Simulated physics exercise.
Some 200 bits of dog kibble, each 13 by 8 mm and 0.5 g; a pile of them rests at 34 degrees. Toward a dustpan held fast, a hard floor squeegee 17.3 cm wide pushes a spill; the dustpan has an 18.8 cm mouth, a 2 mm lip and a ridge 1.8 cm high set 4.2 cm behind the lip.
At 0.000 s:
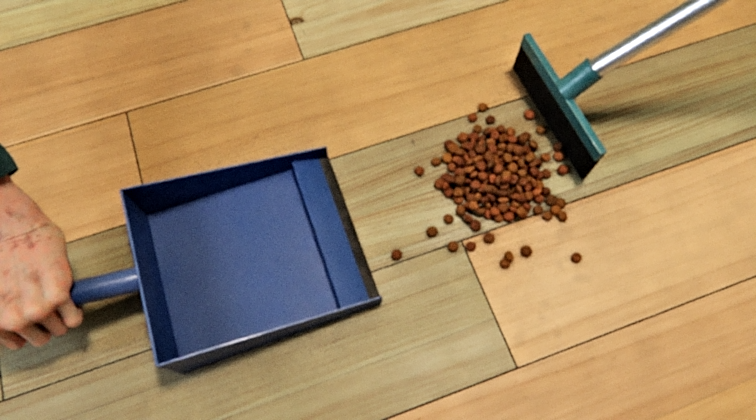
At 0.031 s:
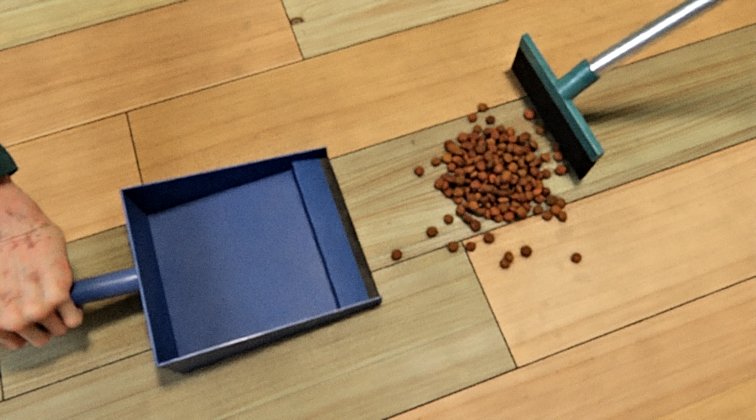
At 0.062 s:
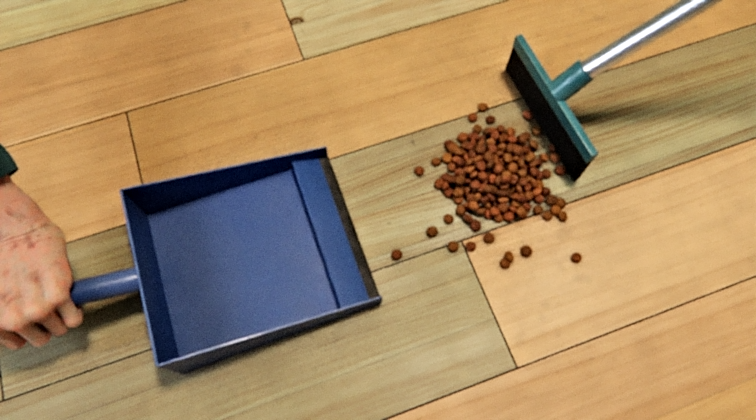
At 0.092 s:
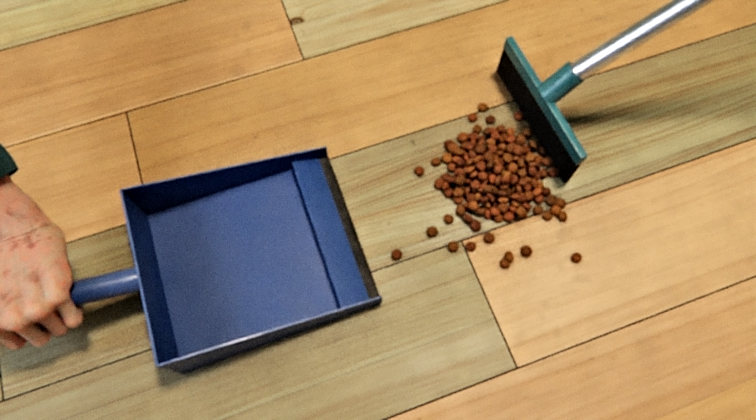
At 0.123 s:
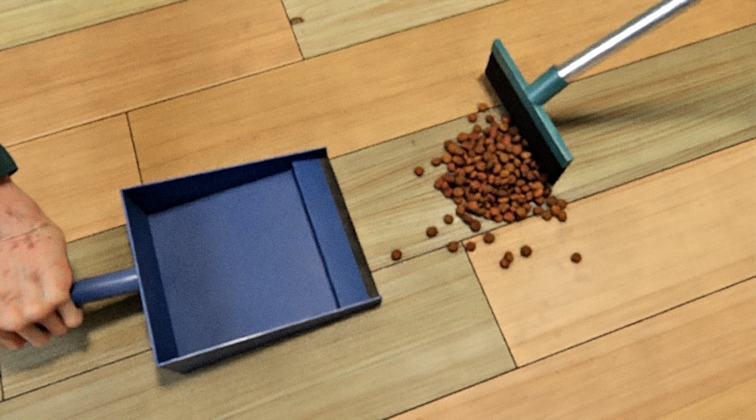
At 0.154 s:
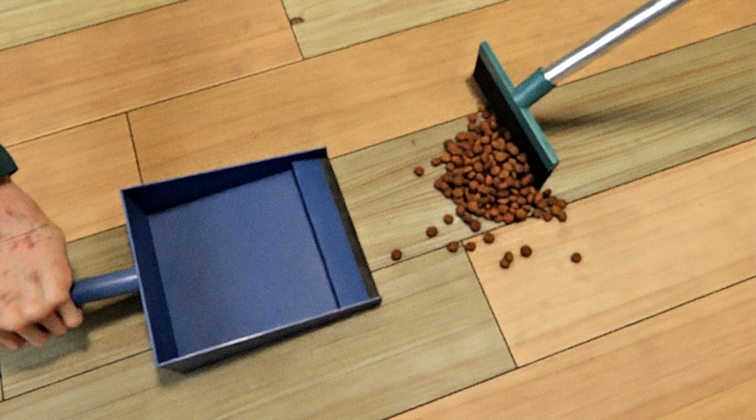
A floor of pale tan and greyish wooden planks is seen from above at an angle, the view staying still throughout. At left a hand grips the handle of a blue dustpan, its open side facing a loose heap of small reddish-brown pellets, with a dark green squeegee on a silvery pole at upper right. The dustpan stays put while the squeegee slides a short way leftward, meeting the heap's right edge and pushing the nearest pellets closer together.
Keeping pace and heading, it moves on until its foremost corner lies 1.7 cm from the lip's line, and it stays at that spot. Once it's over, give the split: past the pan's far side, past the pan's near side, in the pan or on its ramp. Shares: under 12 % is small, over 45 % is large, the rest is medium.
Far side: A small share; near side: A small share; pan: A medium share.
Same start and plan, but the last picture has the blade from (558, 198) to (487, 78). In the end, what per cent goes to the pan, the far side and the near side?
Split: Pan = 30, far = 0, near = 30.
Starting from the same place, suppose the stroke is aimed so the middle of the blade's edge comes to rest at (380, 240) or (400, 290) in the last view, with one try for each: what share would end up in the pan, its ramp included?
Some 40 and 25 per cent.
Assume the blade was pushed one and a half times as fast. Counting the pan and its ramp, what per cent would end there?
I'd put it at roughly 25 per cent.
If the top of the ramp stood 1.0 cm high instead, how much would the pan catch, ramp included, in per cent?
25 %.
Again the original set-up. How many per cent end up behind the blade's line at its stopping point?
Estimate: Around 40 %.
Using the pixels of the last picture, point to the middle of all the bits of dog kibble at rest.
Near (366, 224).
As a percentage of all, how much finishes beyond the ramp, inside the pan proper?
I'd put it near 0 per cent.
After 0.35 s, middle of the blade 12 cm from the lip; 0 % over the lip, far side 0 %, near side 0 %.
After 0.48 s, middle of the blade 5 cm from the lip; 5 % over the lip, far side 5 %, near side 0 %.
After 0.74 s, middle of the blade 2 cm from the lip; 25 % over the lip, far side 5 %, near side 0 %.
At rest (1.1 s), far side 5 %, near side 0 %, pan 25 %, in front of the lip or behind the blade 70 %.
